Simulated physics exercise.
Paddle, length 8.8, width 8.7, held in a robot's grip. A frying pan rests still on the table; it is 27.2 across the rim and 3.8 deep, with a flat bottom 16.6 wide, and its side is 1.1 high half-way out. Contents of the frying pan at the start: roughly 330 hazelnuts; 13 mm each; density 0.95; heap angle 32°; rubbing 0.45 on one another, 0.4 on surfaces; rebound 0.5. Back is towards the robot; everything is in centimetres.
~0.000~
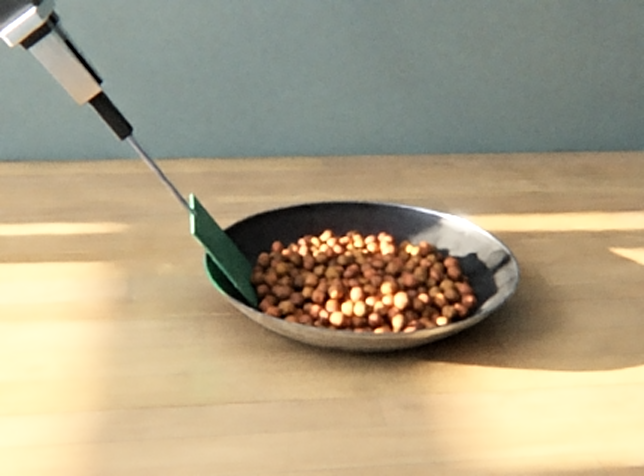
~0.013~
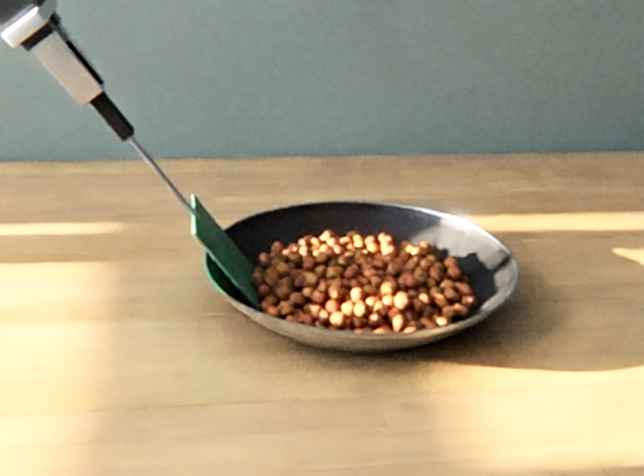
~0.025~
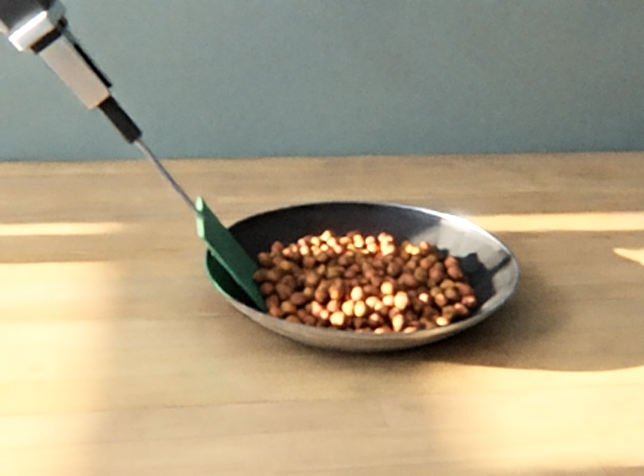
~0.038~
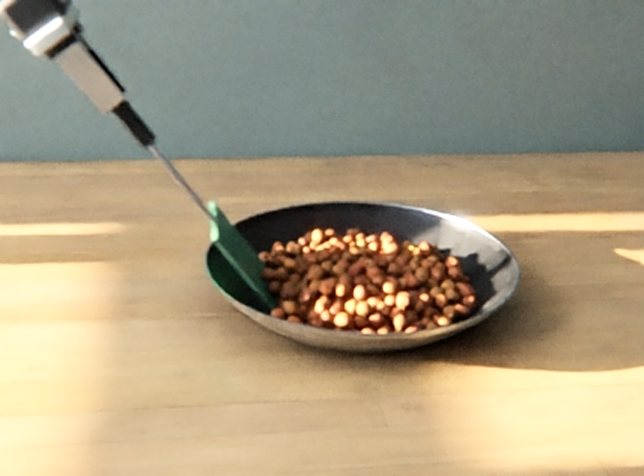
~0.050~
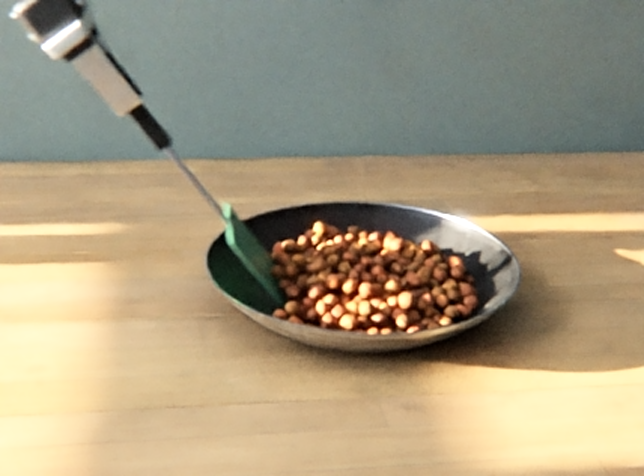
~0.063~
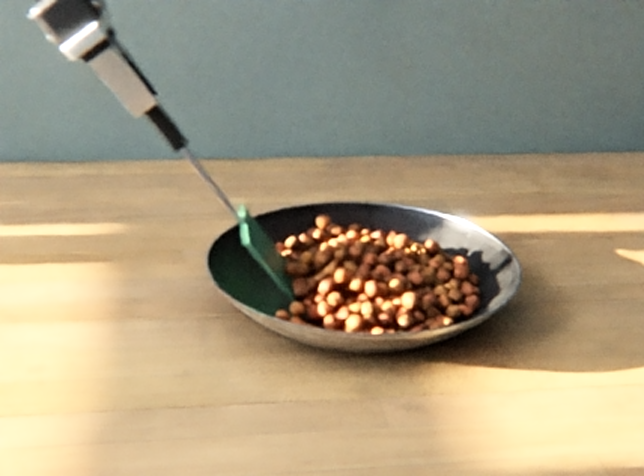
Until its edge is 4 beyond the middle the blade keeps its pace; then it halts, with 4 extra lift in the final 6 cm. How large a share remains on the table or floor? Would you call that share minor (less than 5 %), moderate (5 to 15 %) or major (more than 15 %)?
I would call it moderate.
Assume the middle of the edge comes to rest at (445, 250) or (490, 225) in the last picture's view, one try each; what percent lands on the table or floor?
Close to 15 and close to 35 per cent, respectively.
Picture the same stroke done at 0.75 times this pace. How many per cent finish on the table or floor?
I'd put it around 0 per cent.
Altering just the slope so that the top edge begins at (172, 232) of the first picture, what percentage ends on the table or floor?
Some 10 per cent.
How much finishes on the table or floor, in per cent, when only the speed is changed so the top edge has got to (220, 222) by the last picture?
Expect about 0 per cent there.
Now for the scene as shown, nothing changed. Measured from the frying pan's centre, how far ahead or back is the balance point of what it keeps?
Ahead, by about 4.5 cm.
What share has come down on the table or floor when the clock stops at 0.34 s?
It works out to about 8 in a hundred.
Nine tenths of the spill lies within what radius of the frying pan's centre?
60 centimetres, give or take.
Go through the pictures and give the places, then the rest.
The first frame shows the paddle top edge at (192, 213), sloping 54°; upper third of the load around (361, 276), from x 255 to 470, top at y 235; 332 in the frying pan.
The second frame shows the paddle top edge at (193, 213), sloping 54°; upper third of the load around (362, 276), from x 255 to 470, top at y 235.
The third frame shows the paddle top edge at (200, 216), sloping 54°; upper third of the load around (360, 275), from x 260 to 470, top at y 235.
The fourth frame shows the paddle top edge at (213, 220), sloping 54°; upper third of the load around (353, 273), from x 265 to 470, top at y 235.
The fifth frame shows the paddle top edge at (228, 222), sloping 54°; upper third of the load around (356, 271), from x 265 to 470, top at y 230.
The sixth frame shows the paddle top edge at (243, 223), sloping 54°; upper third of the load around (359, 270), from x 265 to 475, top at y 220; 332 in the frying pan.
After 0.09 s, sloping 54°, highest piece 5 above the table; 332 in the frying pan.
After 0.13 s, sloping 54°, highest piece 7 above the table; 332 in the frying pan.
After 0.34 s, sloping 54°, highest piece 6 above the table; 303 in the frying pan, 24 on the table or floor, 5 on the blade or in flight.
After 1.39 s, sloping 54°, highest piece 4 above the table; 302 in the frying pan, 30 on the table or floor.
In the end, 302 in the frying pan, 30 on the table or floor. That is 9 % on the table or floor.
